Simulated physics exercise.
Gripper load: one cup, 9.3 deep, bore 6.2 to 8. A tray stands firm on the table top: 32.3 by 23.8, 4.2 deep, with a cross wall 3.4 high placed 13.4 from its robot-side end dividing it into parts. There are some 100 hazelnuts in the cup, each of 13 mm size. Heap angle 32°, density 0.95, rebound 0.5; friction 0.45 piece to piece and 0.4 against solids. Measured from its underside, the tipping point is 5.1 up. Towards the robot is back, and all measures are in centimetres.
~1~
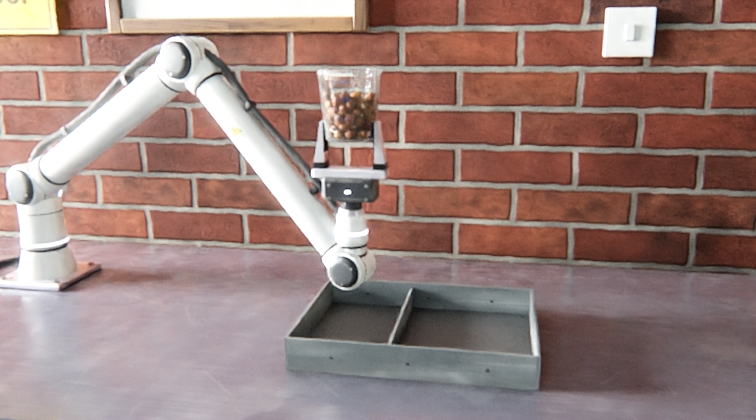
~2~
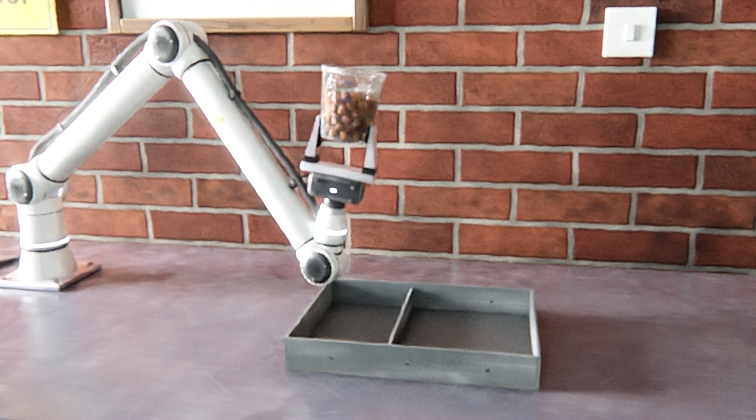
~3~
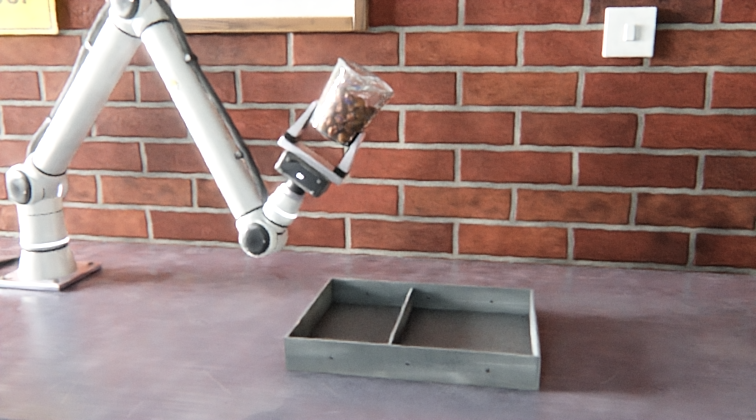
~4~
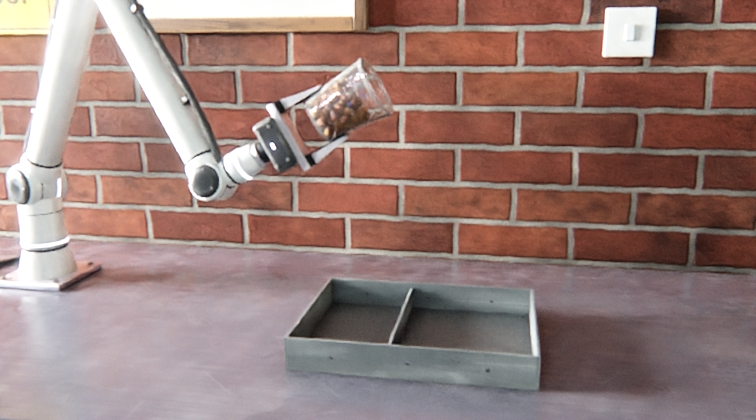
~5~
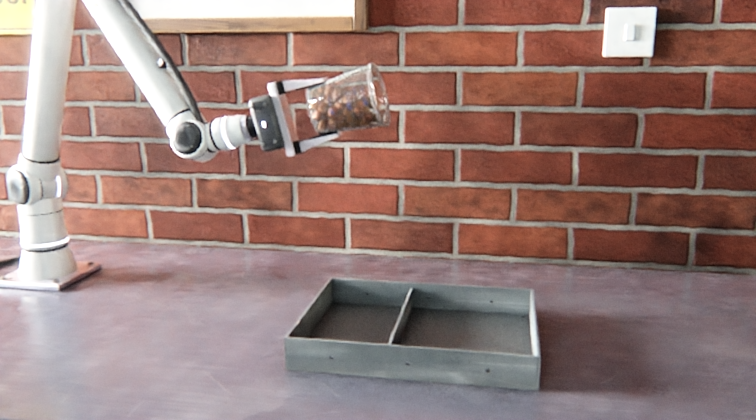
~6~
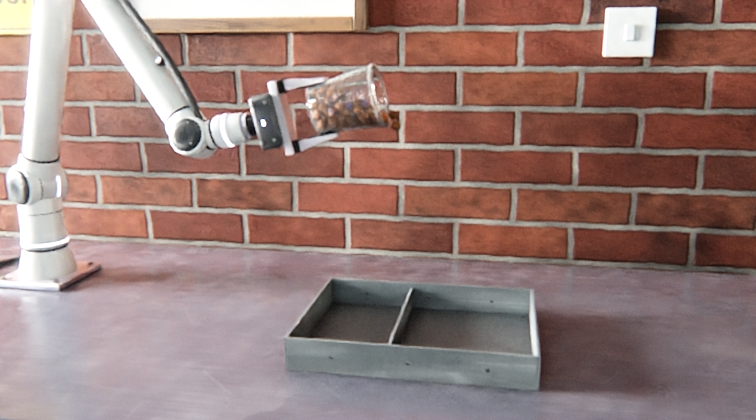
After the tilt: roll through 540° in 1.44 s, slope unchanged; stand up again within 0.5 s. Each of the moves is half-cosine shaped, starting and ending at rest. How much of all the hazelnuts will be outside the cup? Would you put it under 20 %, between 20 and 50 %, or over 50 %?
I would put it between 20 and 50 %.
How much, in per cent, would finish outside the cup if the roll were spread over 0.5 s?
About 15 %.
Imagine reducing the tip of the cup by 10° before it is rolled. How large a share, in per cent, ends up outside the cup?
Estimate: Some 5 %.
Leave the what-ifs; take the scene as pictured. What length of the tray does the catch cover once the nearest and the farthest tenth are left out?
16 cm or thereabouts.
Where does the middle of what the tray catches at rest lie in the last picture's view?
Middle: Close to (465, 336).
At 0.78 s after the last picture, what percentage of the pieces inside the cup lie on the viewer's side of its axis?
Roughly 30 per cent.
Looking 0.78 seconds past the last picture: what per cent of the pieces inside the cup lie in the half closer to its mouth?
Mouth-half fraction: Approx. 40 %.
Then, 0.78 s on, tipped 77°, highest piece 37 above the table; 87 in the cup, 9 in the far-side part, 4 in flight or on a rim.
Then, 1.55 s on, tipped 68°, highest piece 36 above the table; 67 in the cup, 31 in the far-side part, 1 in the robot-side part, 1 in flight or on a rim.
Then, 2.14 s on, upright, highest piece 36 above the table; 67 in the cup, 32 in the far-side part, 1 in the robot-side part.
Then, 2.84 s on, upright, highest piece 36 above the table; 67 in the cup, 32 in the far-side part, 1 in the robot-side part.
In the end, 67 in the cup, 32 in the far-side part, 1 in the robot-side part. That is 33 % outside the cup.
